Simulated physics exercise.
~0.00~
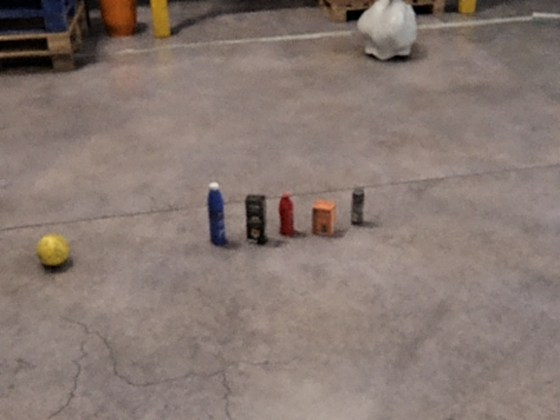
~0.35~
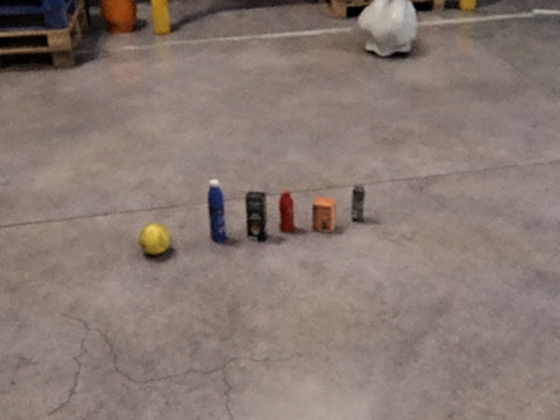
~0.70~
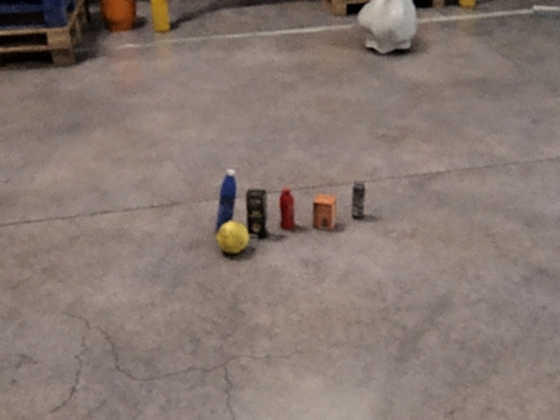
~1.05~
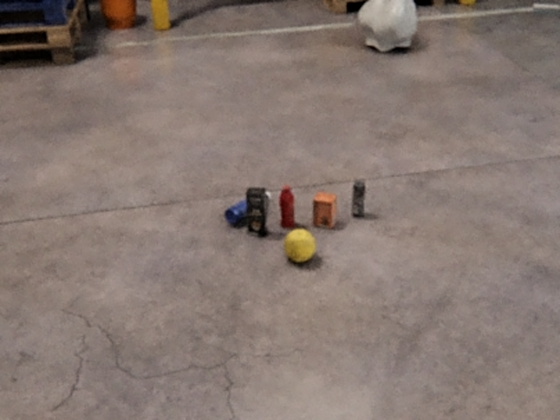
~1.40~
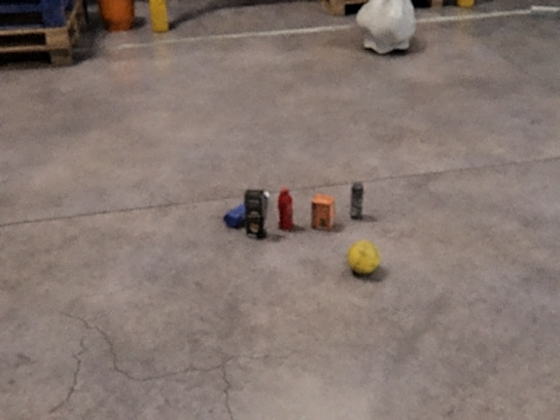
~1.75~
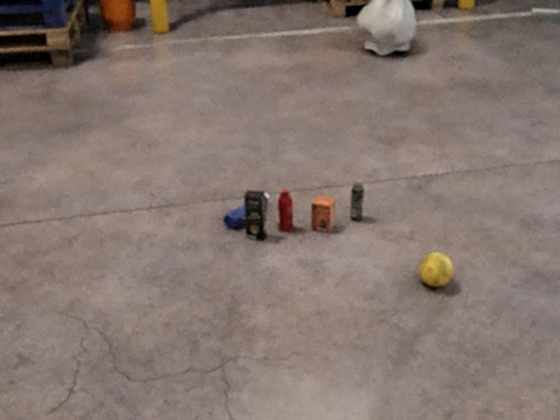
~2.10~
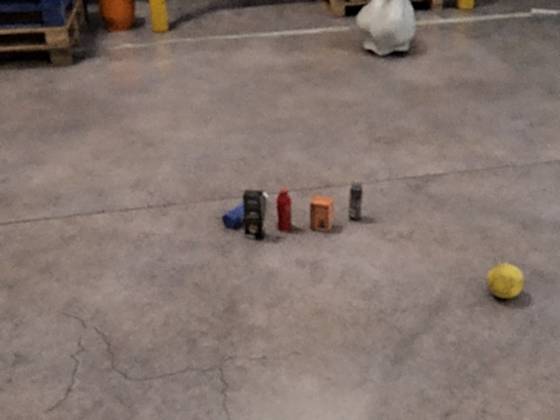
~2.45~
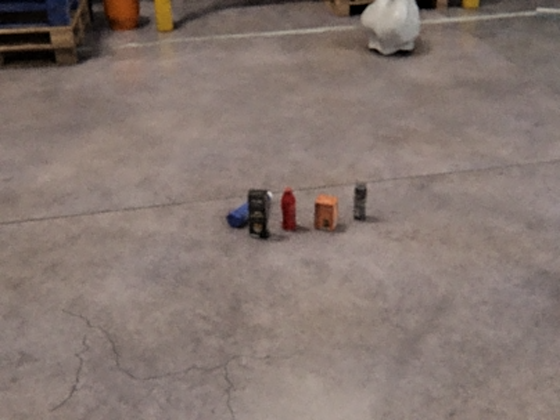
A blue bottle stood at the left of a row of small items on a concrete floor when a yellow ball rolled in from the left and knocked it over; the ball rolled on out of view to the right, leaving the others standing.
